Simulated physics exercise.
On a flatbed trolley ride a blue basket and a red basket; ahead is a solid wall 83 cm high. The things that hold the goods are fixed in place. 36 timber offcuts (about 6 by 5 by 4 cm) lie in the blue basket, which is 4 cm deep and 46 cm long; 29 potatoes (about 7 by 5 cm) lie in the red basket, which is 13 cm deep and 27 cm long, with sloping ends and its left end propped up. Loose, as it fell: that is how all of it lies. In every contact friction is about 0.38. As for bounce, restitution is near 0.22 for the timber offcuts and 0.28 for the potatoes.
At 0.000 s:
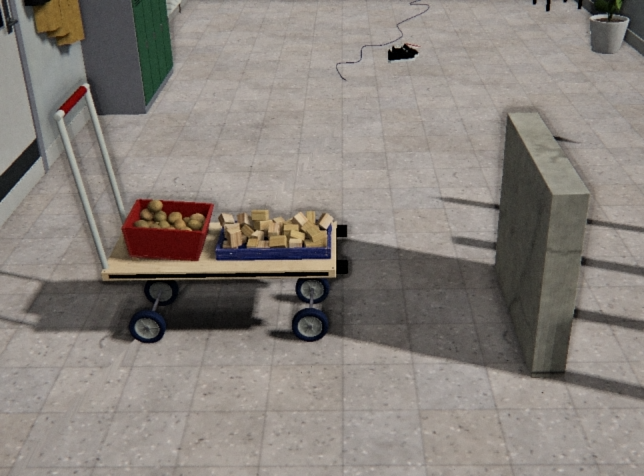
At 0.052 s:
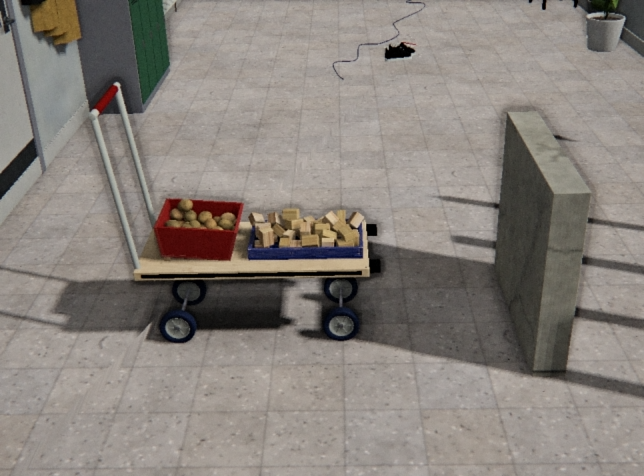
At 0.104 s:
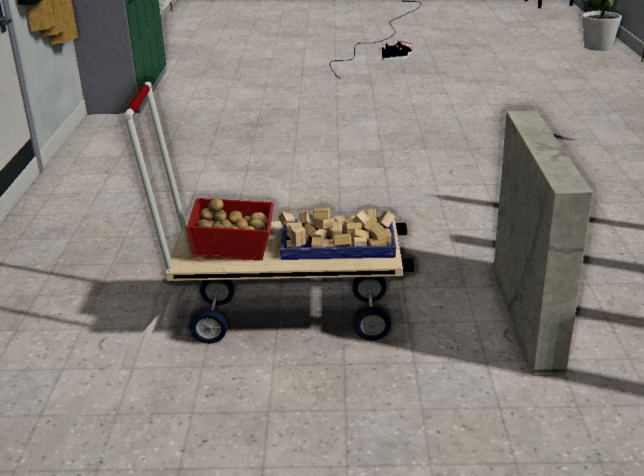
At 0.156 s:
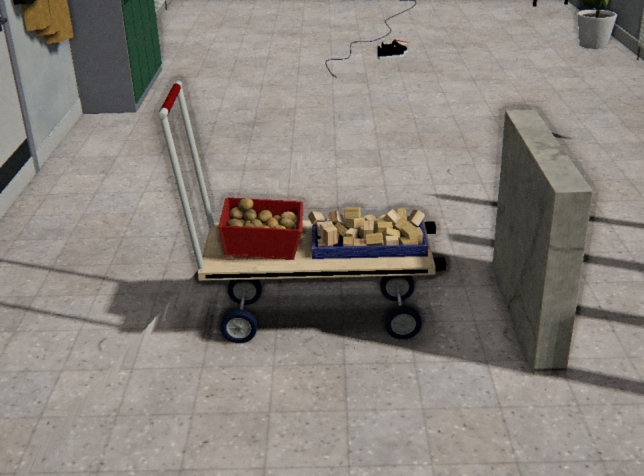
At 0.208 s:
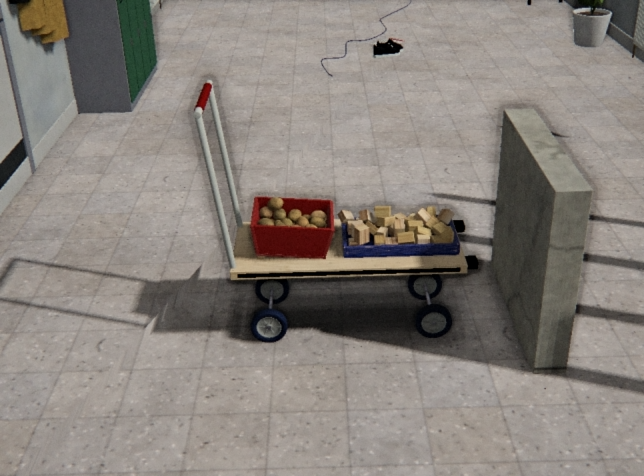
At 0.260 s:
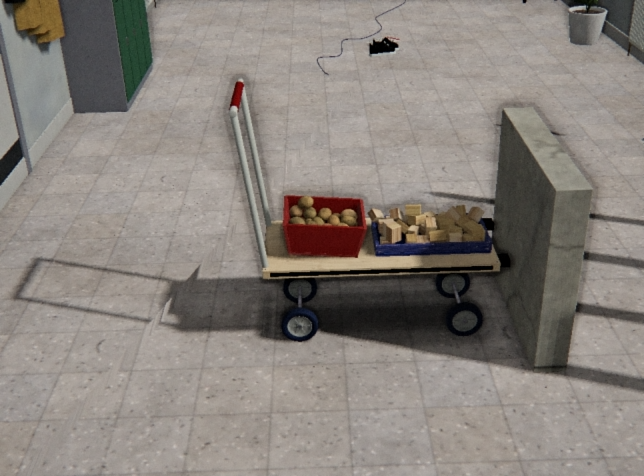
A flatbed trolley carrying a red basket and a blue basket rolls right, nearing a solid wall.
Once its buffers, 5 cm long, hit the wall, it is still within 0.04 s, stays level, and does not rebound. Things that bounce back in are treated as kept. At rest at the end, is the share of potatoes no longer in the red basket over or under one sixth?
Under one sixth.
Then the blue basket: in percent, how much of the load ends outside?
Blue basket: 25%.
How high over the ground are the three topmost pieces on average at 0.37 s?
Roughly 58 centimetres.
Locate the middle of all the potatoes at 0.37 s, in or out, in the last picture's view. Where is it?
I'd say near (349, 227).
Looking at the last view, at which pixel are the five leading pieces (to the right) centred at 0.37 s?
I'd put their middle close to (500, 211).
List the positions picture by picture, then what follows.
In the first frame (places track the rim corner closest to us here; the camera moves round a little), red basket (125, 227); blue basket (327, 248); 74 cm to go; all still inside.
Red basket (157, 227); blue basket (360, 247); 61 cm to go, in the second frame.
Red basket (189, 227); blue basket (393, 246); 47 cm to go, in the third frame.
Red basket (221, 226); blue basket (425, 245); 34 cm to go, in the fourth frame.
Red basket (253, 225); blue basket (457, 244); 20 cm to go, in the fifth frame.
Red basket (286, 224); blue basket (489, 242); 7 cm to go; all still inside, in the sixth frame.
After 0.27 s, contact with the wall.
After 0.37 s, the blue basket is down by 3 of 36 and the red basket has all 29.
After 0.49 s, the blue basket is down by 8 of 36 and the red basket is down by 1 of 29.
After 0.72 s, the blue basket is down by 9 of 36 and the red basket is down by 1 of 29.
When it is over (at 1.22 s), the blue basket is down by 9 of 36 and the red basket is down by 1 of 29. Asked share, 1 of 29, 3 per cent.
